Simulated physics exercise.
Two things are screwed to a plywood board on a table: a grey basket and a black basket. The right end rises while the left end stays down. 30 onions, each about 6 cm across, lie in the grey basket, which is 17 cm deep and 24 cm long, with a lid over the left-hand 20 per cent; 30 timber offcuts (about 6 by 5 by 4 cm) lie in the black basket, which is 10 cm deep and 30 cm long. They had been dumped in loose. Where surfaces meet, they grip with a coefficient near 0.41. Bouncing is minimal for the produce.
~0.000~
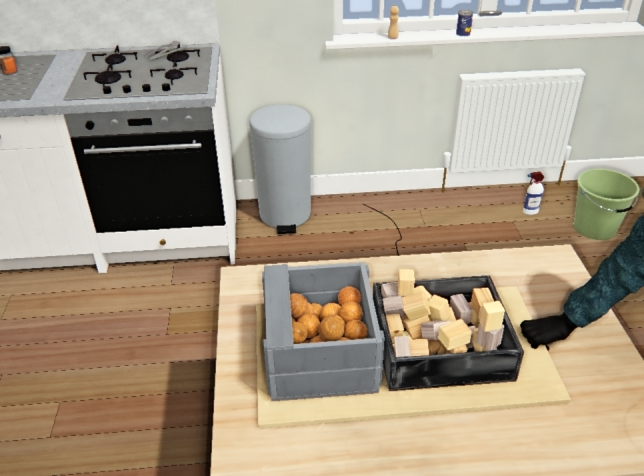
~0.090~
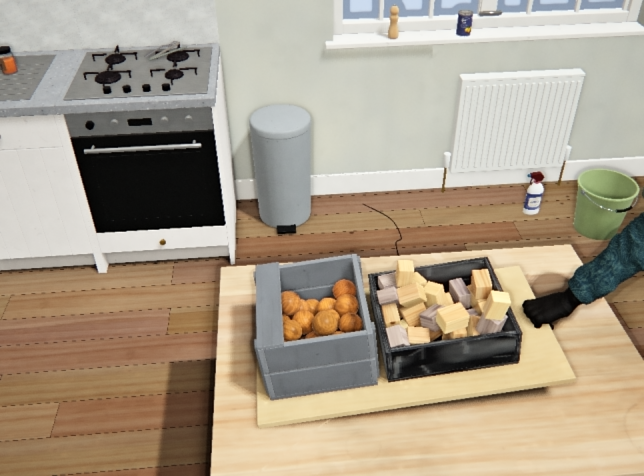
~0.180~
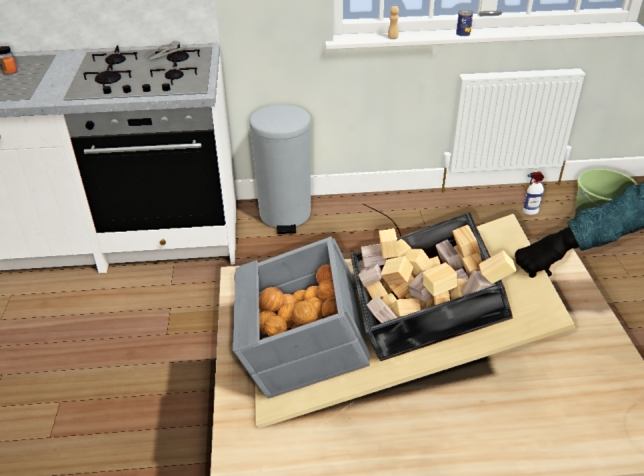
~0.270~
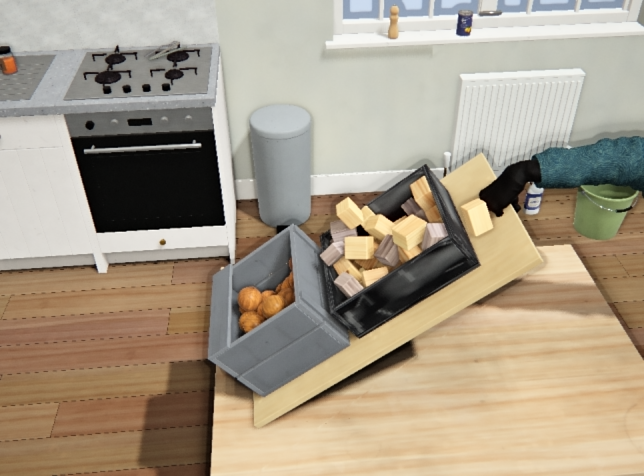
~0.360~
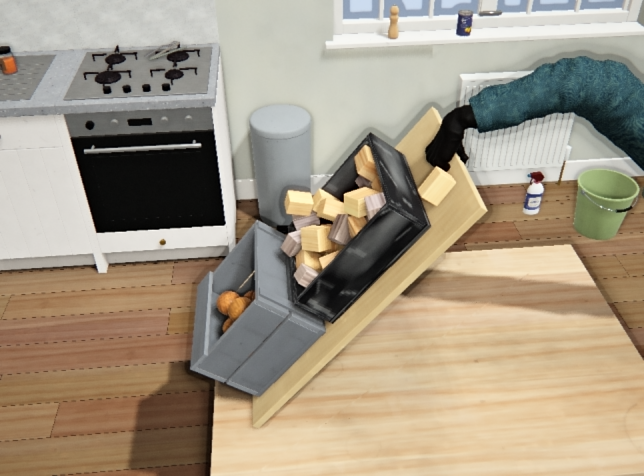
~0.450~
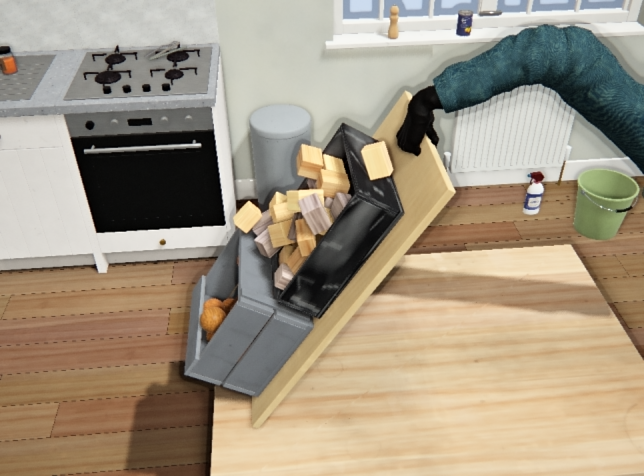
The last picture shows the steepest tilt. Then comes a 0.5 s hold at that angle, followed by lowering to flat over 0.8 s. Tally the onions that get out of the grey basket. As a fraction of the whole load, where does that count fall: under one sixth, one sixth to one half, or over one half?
Losses: Under one part in six.
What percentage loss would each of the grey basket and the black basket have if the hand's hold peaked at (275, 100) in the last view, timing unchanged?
In that case grey basket sheds 30 percent of its load and black basket sheds 100 percent.
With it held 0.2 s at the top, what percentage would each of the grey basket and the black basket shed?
Grey basket 0%, black basket 40%.
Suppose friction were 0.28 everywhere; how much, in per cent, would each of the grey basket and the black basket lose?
In that case grey basket 0, black basket 60 per cent.
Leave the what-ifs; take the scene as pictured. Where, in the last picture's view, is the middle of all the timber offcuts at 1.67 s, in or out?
Roughly at (388, 343).
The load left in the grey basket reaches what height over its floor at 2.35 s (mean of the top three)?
Height: Roughly 15 cm.
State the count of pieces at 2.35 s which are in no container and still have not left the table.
About 2.
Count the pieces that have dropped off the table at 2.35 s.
Piece count: Some 10.
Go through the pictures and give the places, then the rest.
In the first picture (each is followed by its nearest rim corner in this view), grey basket, (273, 348); black basket, (396, 360); 0° from level; none out.
Grey basket, (263, 347); black basket, (391, 350); 6° from level, in the second picture.
Grey basket, (241, 349); black basket, (371, 329); 20° from level; 1 out, the lowest offcut at (497, 267), in the third picture.
Grey basket, (215, 356); black basket, (335, 309); 38° from level; 1 out, the lowest offcut at (477, 217), in the fourth picture.
Grey basket, (197, 365); black basket, (297, 299); 52° from level; 1 out, the lowest offcut at (437, 187), in the fifth picture.
Grey basket, (191, 370); black basket, (280, 297); 58° from level; 1 out, the lowest offcut at (377, 161), in the sixth picture.
After 0.75 s, tilt 58°; grey basket 30 in, 0 out and black basket 19 in, 11 out.
After 1.13 s, tilt 51°; grey basket 30 in, 0 out and black basket 18 in, 12 out.
After 1.67 s, tilt 2°; grey basket 30 in, 0 out and black basket 18 in, 12 out.
When it is over (at 2.35 s), grey basket 30 in, 0 out and black basket 18 in, 12 out. Asked share, 0 of 30, 0 per cent.
